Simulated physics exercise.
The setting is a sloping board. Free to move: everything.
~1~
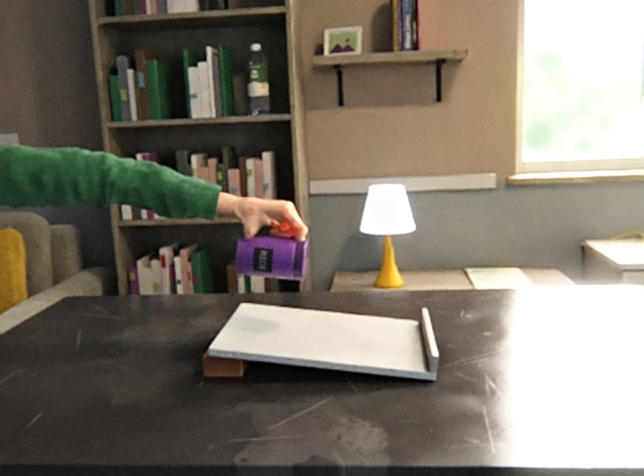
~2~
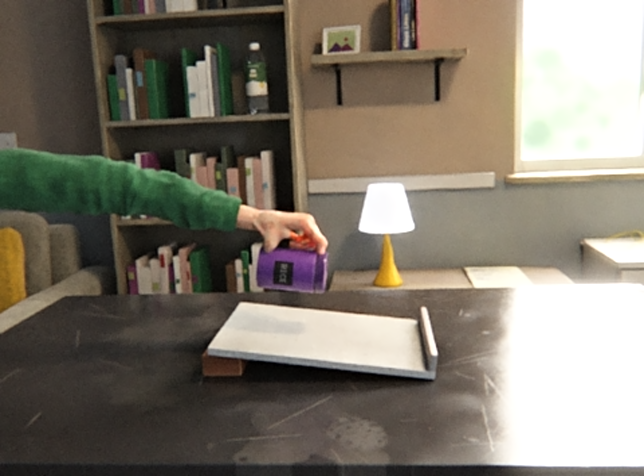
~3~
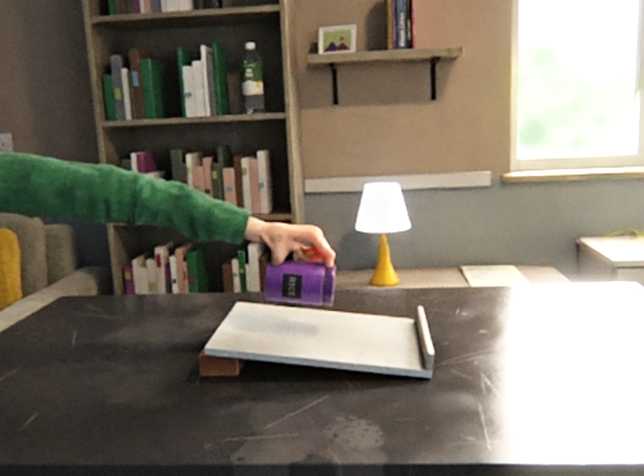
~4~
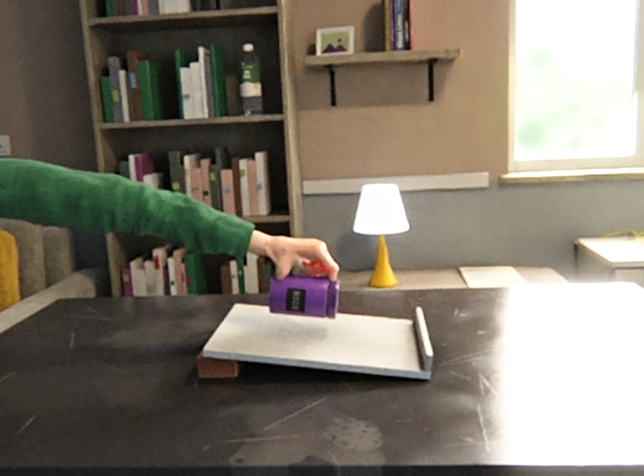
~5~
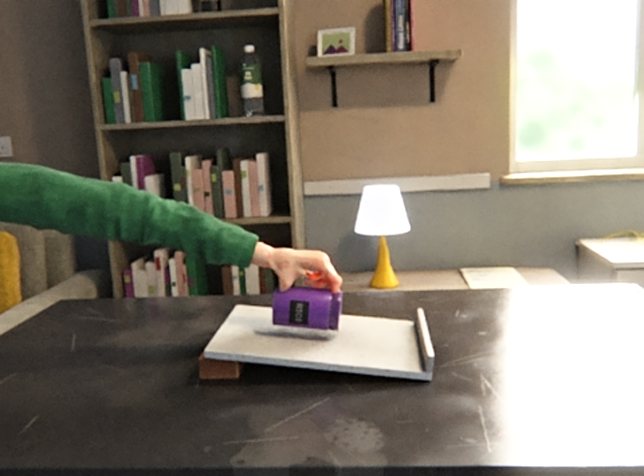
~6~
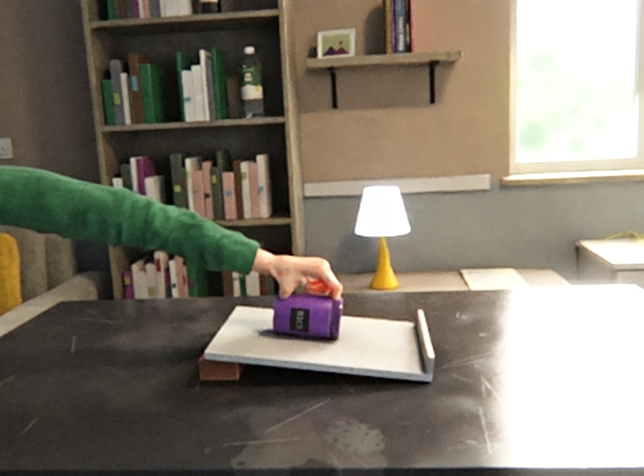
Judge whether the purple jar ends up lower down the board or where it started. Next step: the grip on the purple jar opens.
My guess: It holds its position.
Then, 0.30 s later than the last frame, all is still.
Then, 0.60 s later than the last frame, purple jar resting near (308, 315).
When it is over, it is as before. End places, in pixels of the last picture, purple jar near (309, 316). The purple jar stays where it is put.
